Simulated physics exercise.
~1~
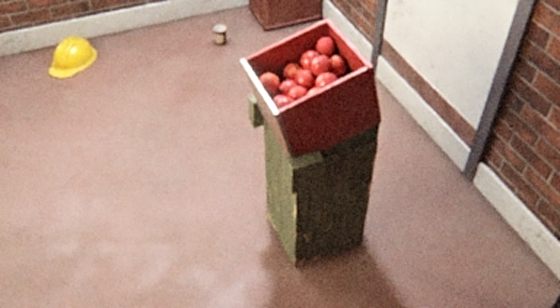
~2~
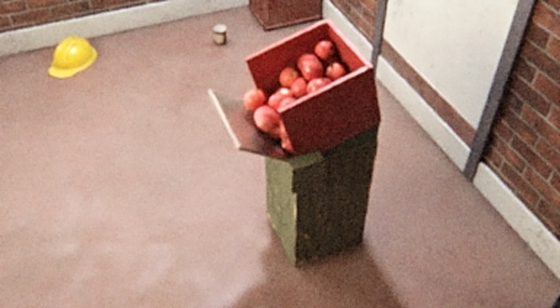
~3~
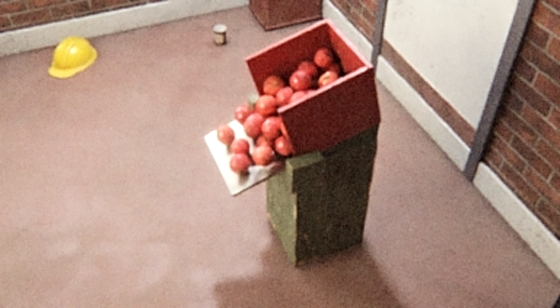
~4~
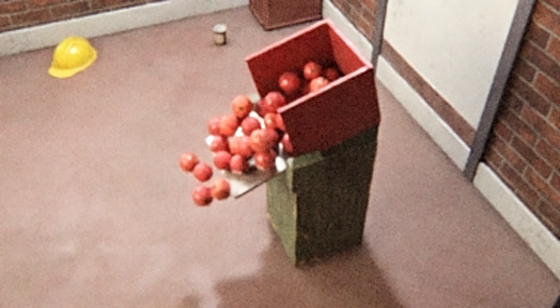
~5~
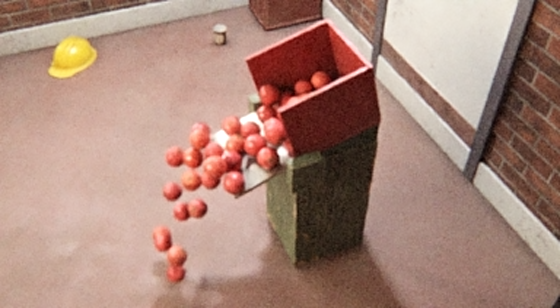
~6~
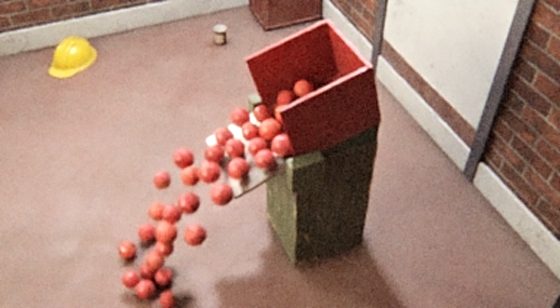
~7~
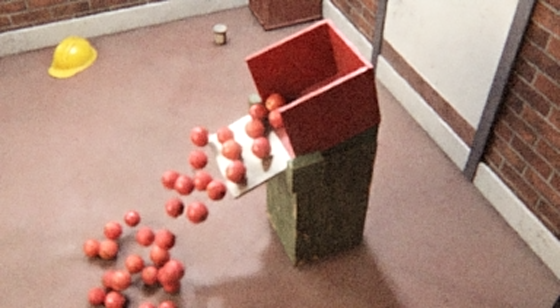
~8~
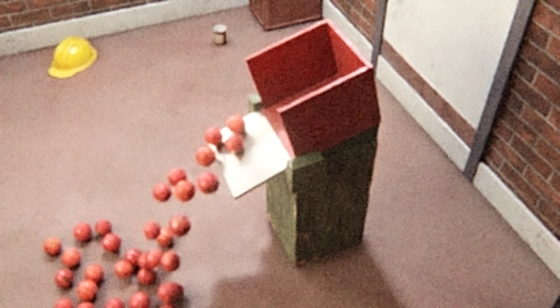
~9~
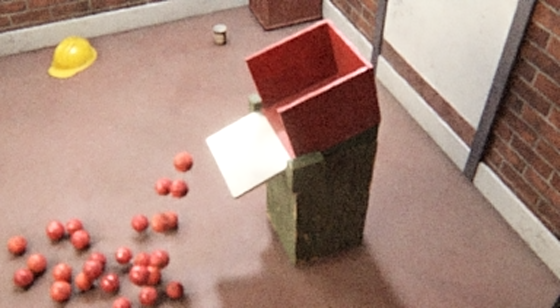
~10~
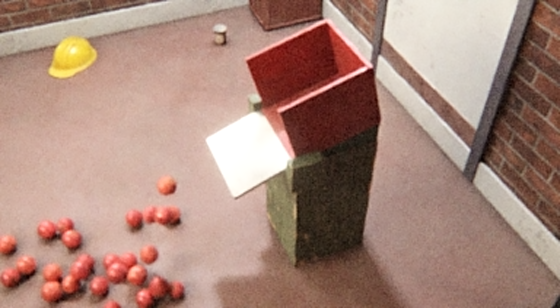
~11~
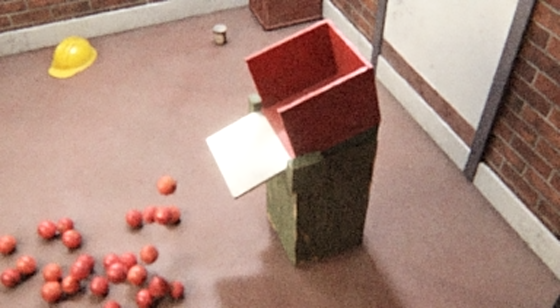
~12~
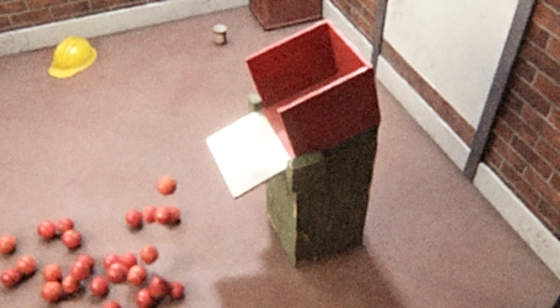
A heap of tomatoes poured out of a tilted red bin on a greenish stand when its front flap dropped open, tumbling down to the left and scattering across the floor until the bin was empty and the tomatoes lay still.
